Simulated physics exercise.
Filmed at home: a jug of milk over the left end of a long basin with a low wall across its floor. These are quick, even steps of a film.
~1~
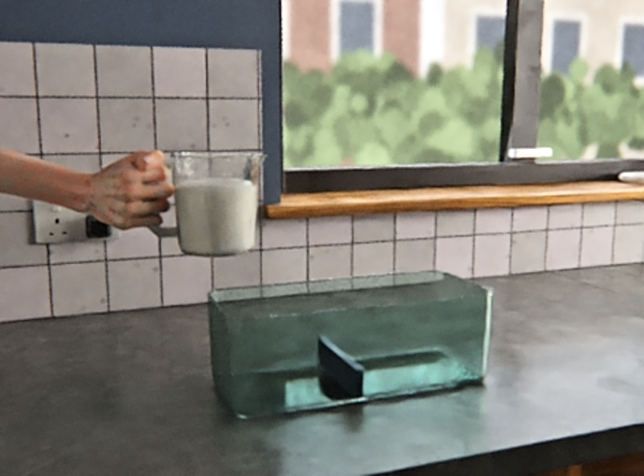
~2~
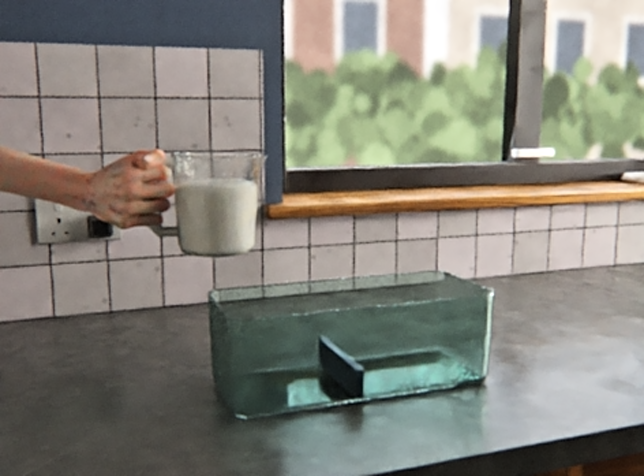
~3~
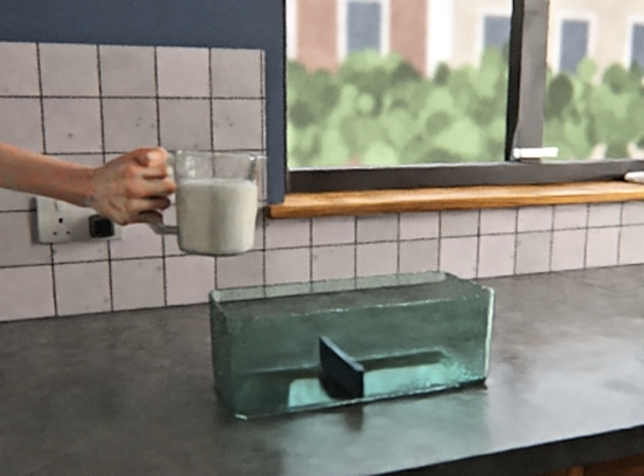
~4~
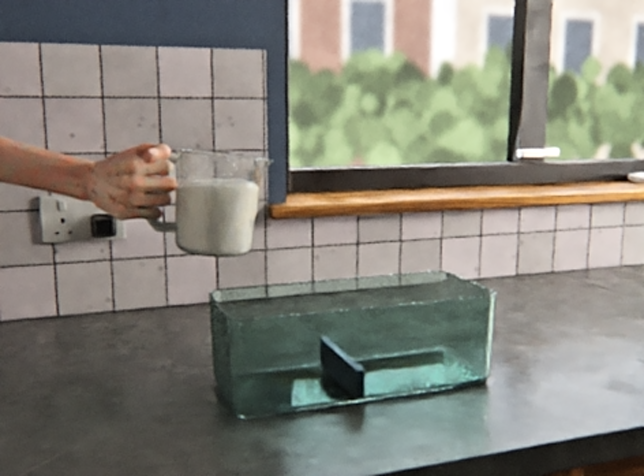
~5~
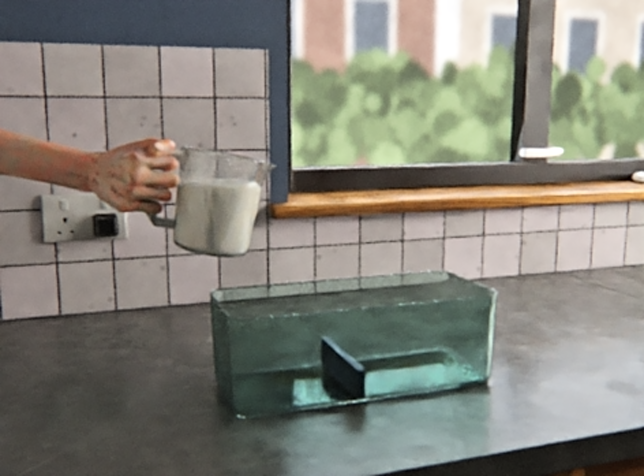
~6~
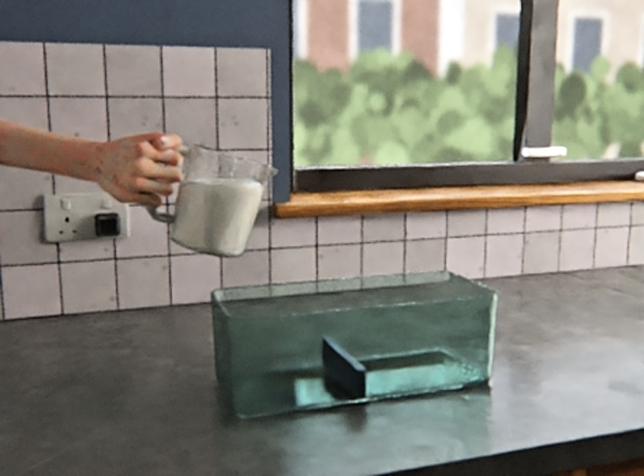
The footage shows a hand holding a glass jug of milk above the left end of a long greenish basin with a low dark wall inside; the jug stays nearly upright, then leans gradually to the right.
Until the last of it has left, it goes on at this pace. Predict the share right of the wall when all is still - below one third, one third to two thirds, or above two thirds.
Fails to reach a third.
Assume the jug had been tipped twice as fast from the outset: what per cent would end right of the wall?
Around 5 in a hundred.
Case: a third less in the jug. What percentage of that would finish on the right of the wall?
Estimated share: Close to 5 per cent.
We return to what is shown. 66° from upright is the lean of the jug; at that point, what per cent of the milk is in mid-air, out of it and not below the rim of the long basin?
Near 10 parts in a hundred.
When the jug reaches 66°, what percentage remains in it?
It works out to close to 85 percent.
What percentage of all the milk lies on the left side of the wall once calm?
Close to 95 in a hundred.
A moment on, the jug is tipped part way and 86 per cent is still to pour, 3 is left of the wall and 0 right of it.
Next, the jug is tipped on its side and 28 per cent is still to pour, 54 is left of the wall and 2 right of it.
Then the jug is tipped right over and 1 per cent is still to pour, 91 is left of the wall and 4 right of it.
Later the jug is tipped right over and 0 per cent is still to pour, 93 is left of the wall and 5 right of it.
At rest 93 per cent lies left of the wall, 5 right of it and 2 outside.
